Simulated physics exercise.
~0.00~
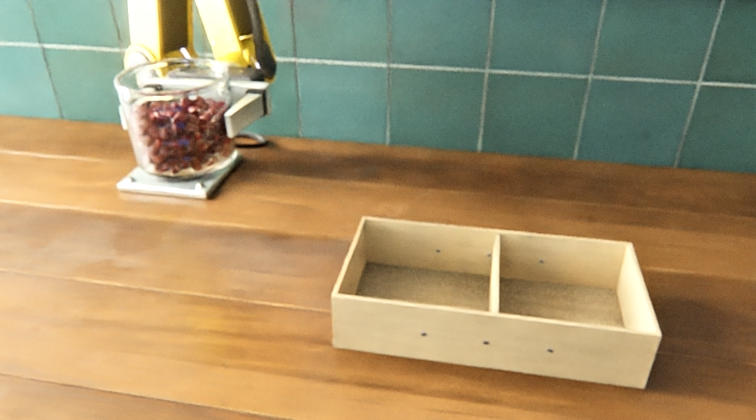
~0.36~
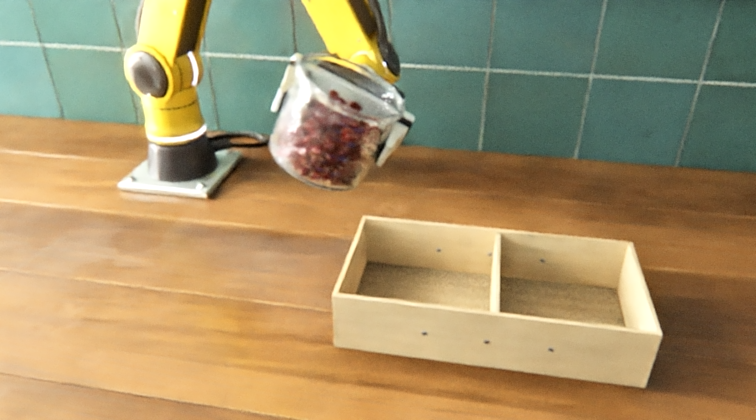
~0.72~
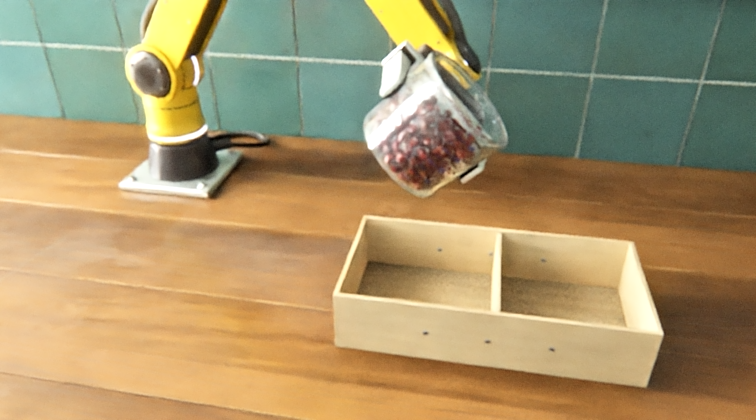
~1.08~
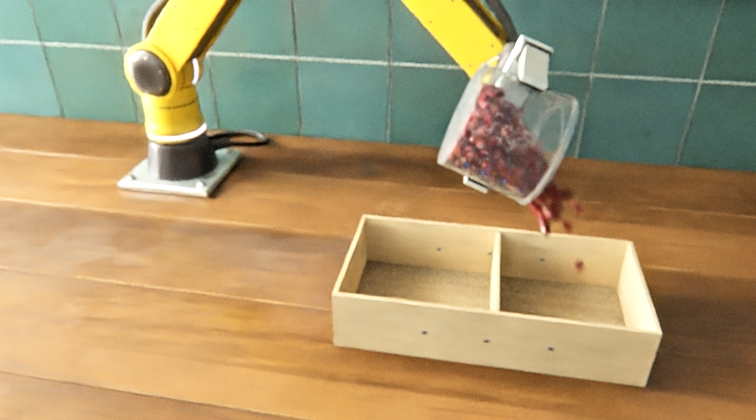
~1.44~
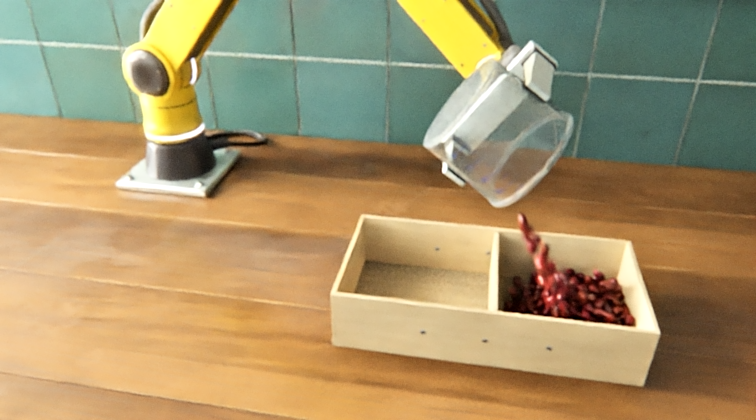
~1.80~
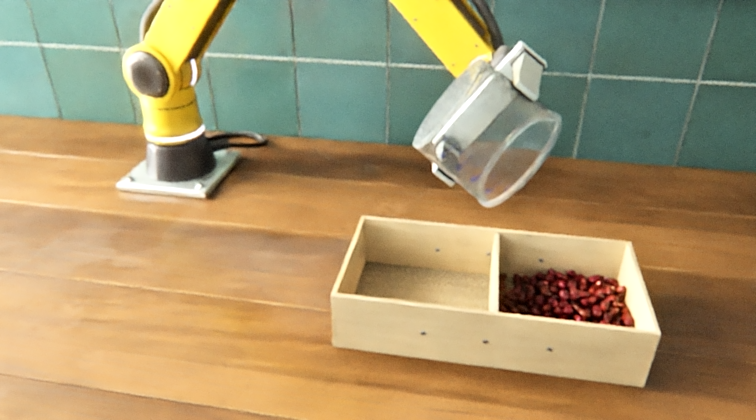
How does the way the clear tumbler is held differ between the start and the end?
At the start the tumbler is upright and full of red beans, and by the end the arm holds it upside down at a slant, with its open end pointing down to the right.
